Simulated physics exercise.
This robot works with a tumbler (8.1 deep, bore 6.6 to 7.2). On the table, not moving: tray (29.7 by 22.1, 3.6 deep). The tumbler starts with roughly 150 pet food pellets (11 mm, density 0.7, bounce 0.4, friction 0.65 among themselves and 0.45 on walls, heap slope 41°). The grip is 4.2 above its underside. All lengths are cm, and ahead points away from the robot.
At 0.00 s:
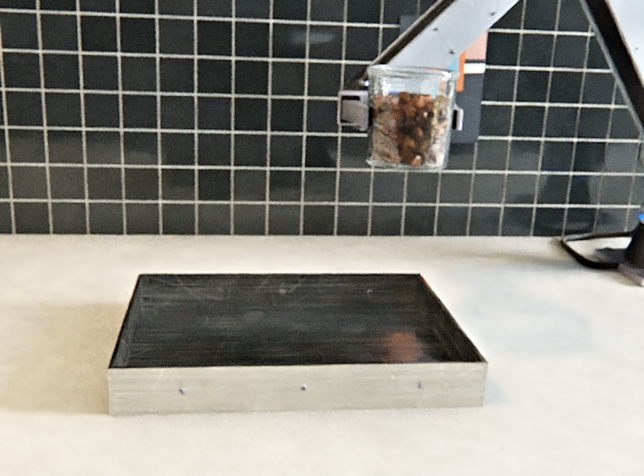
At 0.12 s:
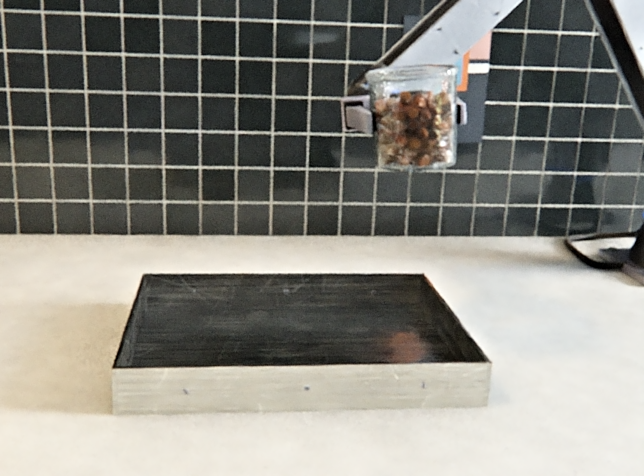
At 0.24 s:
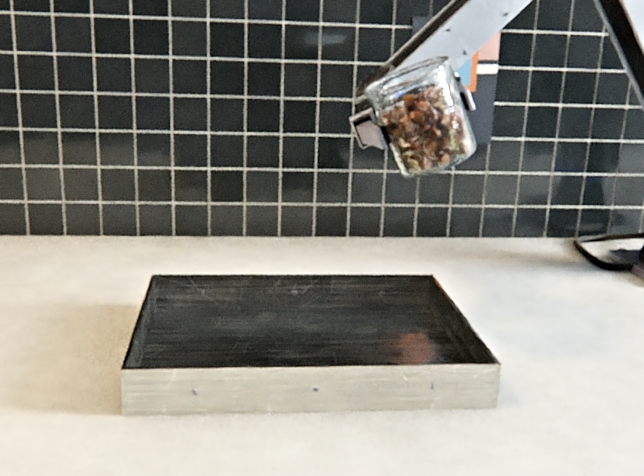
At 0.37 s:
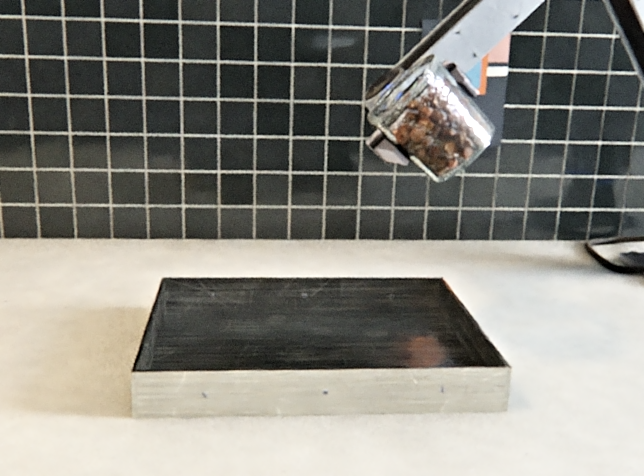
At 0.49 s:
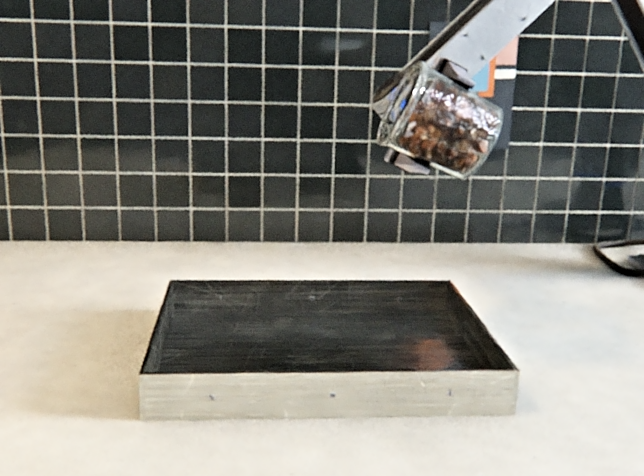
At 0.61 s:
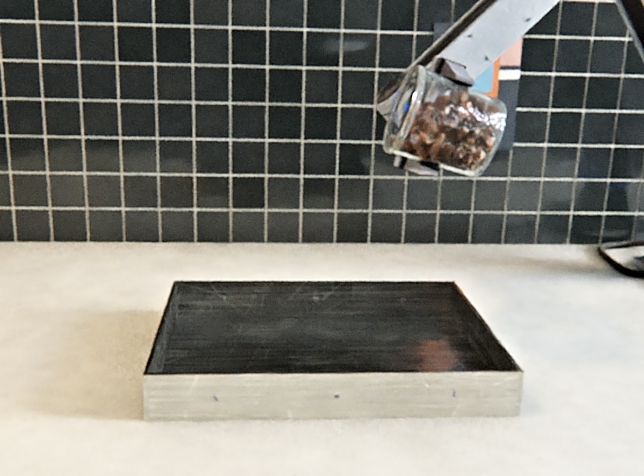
In front of a dark tiled wall, a robotic gripper holds a clear container of brown pellets above a pale surface with a shallow dark tray, then rotates it from upright to steeply tilted, its base swinging right.
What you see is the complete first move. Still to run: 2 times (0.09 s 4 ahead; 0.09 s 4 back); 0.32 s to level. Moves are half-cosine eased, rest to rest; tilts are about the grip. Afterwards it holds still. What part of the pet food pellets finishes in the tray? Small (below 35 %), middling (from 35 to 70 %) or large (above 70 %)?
Share in the tray: Middling (from 35 to 70 %).
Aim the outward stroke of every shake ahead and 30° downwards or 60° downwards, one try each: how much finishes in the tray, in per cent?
About 30 and 15 per cent.
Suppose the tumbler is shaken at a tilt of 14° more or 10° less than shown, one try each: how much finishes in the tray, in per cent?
About 85 and 35 per cent.
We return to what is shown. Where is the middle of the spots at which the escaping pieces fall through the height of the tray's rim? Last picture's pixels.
Near (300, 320).
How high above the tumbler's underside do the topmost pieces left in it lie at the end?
About 4.5 cm.
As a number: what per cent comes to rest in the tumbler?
Some 45 per cent.
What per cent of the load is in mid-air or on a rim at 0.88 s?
Some 29 per cent.
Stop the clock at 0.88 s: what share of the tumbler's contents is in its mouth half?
Some 45 per cent.
After 0.88 s, tilted 72° forward, highest piece 23 above the table; 97 in the tumbler, 9 in the tray, 44 in flight or on a rim.
After 1.15 s, tilted 28° forward, highest piece 25 above the table; 78 in the tray, 64 in the tumbler, 1 on the table or floor, 7 in flight or on a rim.
After 1.49 s, level, highest piece 23 above the table; 85 in the tray, 64 in the tumbler, 1 on the table or floor.
After 2.54 s, level, highest piece 23 above the table; 85 in the tray, 64 in the tumbler, 1 on the table or floor.
At rest, 85 in the tray, 64 in the tumbler, 1 on the table or floor. That is 57 % in the tray.
